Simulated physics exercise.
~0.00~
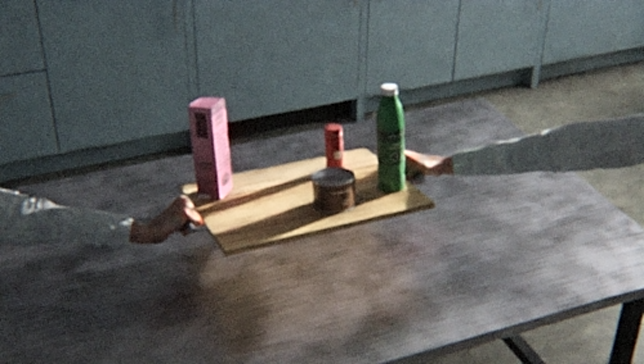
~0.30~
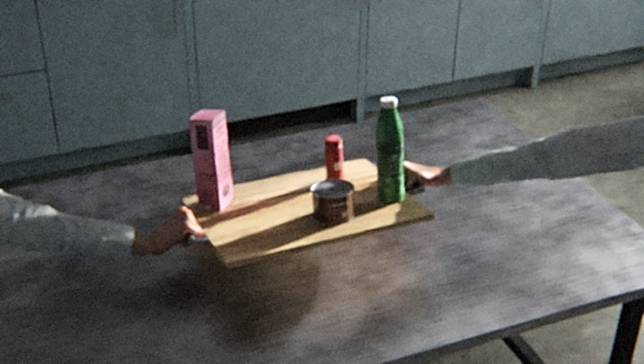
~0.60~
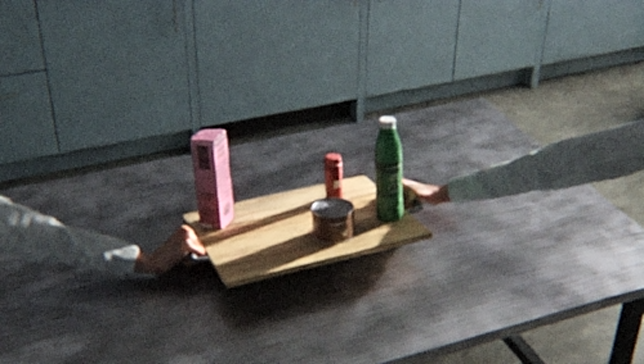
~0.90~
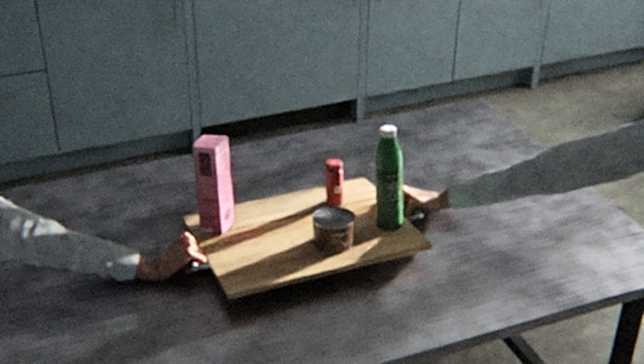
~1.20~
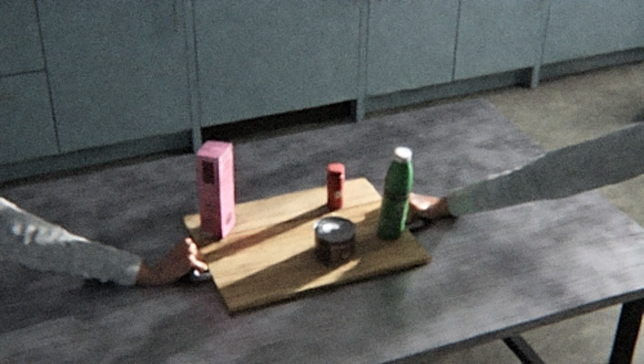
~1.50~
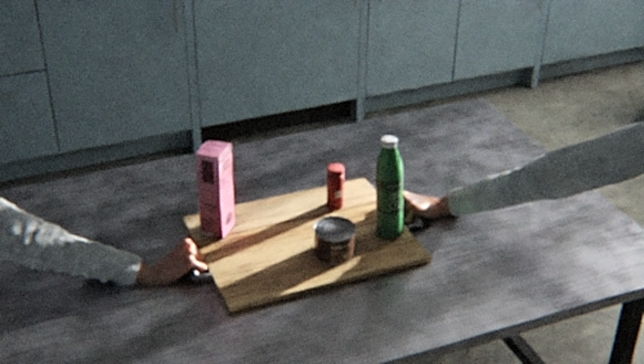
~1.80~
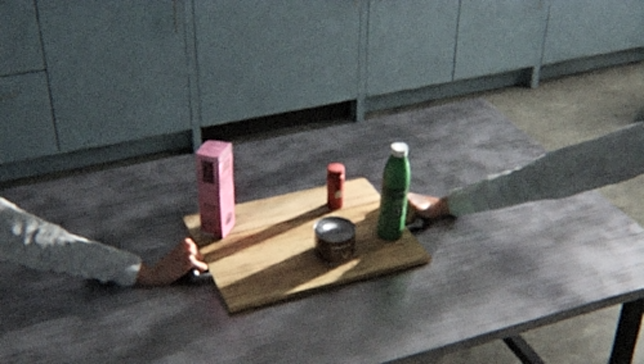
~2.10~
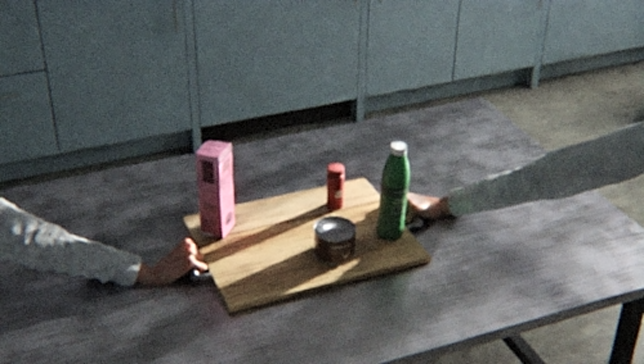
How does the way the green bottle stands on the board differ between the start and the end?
At the start the green bottle is leaning, and by the end it is standing upright on the board.
